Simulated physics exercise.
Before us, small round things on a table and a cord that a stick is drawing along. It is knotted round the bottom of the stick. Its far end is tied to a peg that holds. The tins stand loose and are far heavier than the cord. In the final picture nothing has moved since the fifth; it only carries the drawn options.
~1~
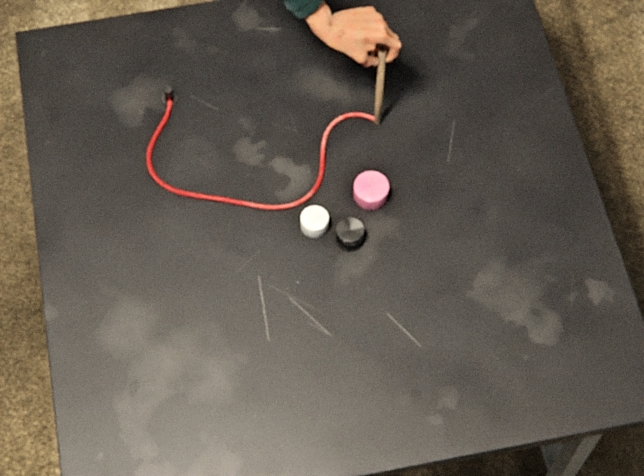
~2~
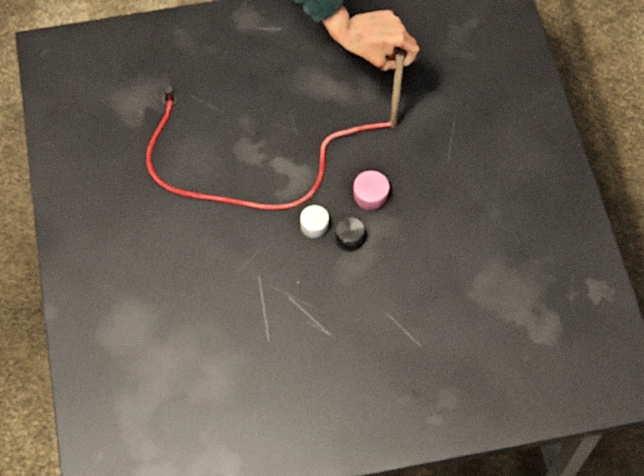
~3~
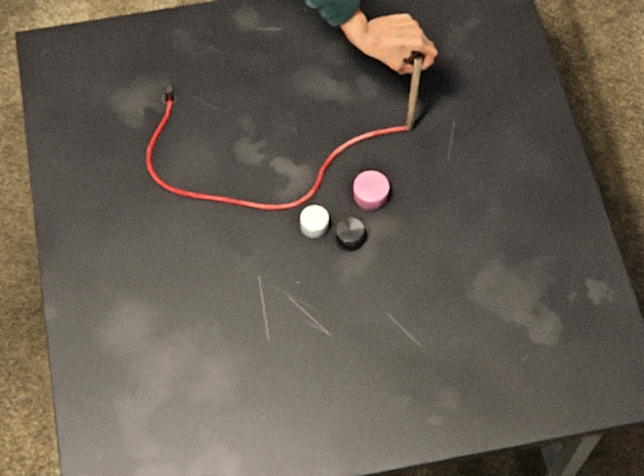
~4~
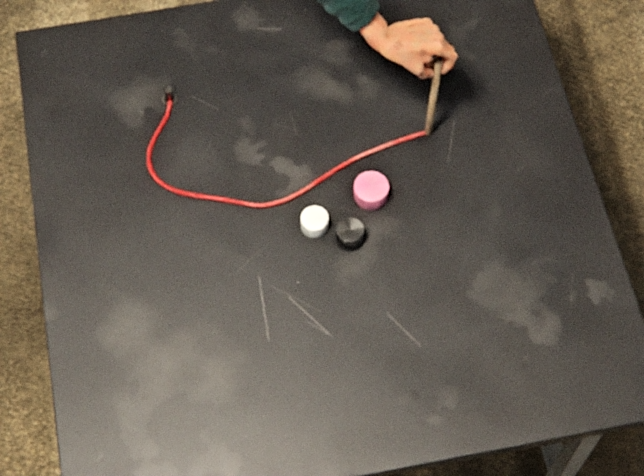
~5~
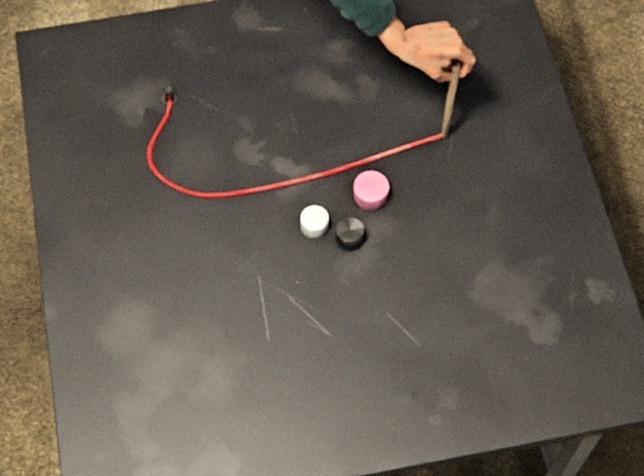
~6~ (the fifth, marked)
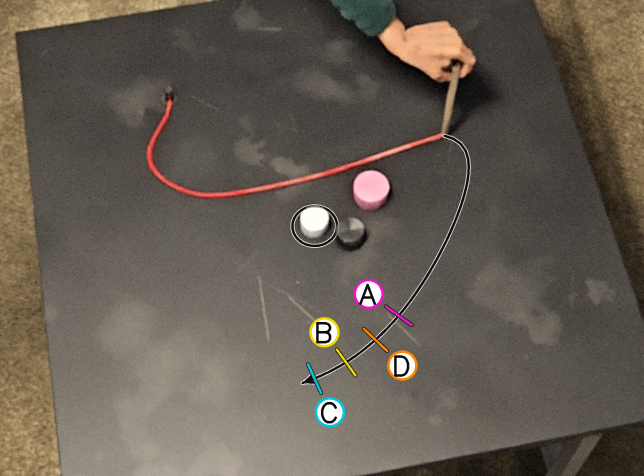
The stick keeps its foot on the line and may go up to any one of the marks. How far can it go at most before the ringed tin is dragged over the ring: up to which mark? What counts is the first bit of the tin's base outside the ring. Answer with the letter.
Stop at B.
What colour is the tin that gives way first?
Pink.
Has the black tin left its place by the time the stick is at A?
By then, no.
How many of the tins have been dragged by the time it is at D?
By then, one.
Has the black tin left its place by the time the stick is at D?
No.
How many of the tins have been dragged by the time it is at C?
Three.
On the marked copy, A at (399, 316); B at (346, 362); C at (315, 379); D at (375, 340); the ring at (315, 226); the route from (445, 136) via (430, 270) to (303, 383).
Following B. Soon after the start, foot of the stick (457, 216); white tin (315, 222).
Later, foot of the stick (410, 301); white tin (315, 222).
In the end, foot of the stick (346, 363); pink tin (345, 206); white tin (315, 222); the white tin is still in its ring.
As for the rest, A is safe but short; C drags the ringed tin to (301, 229); D is safe but short.
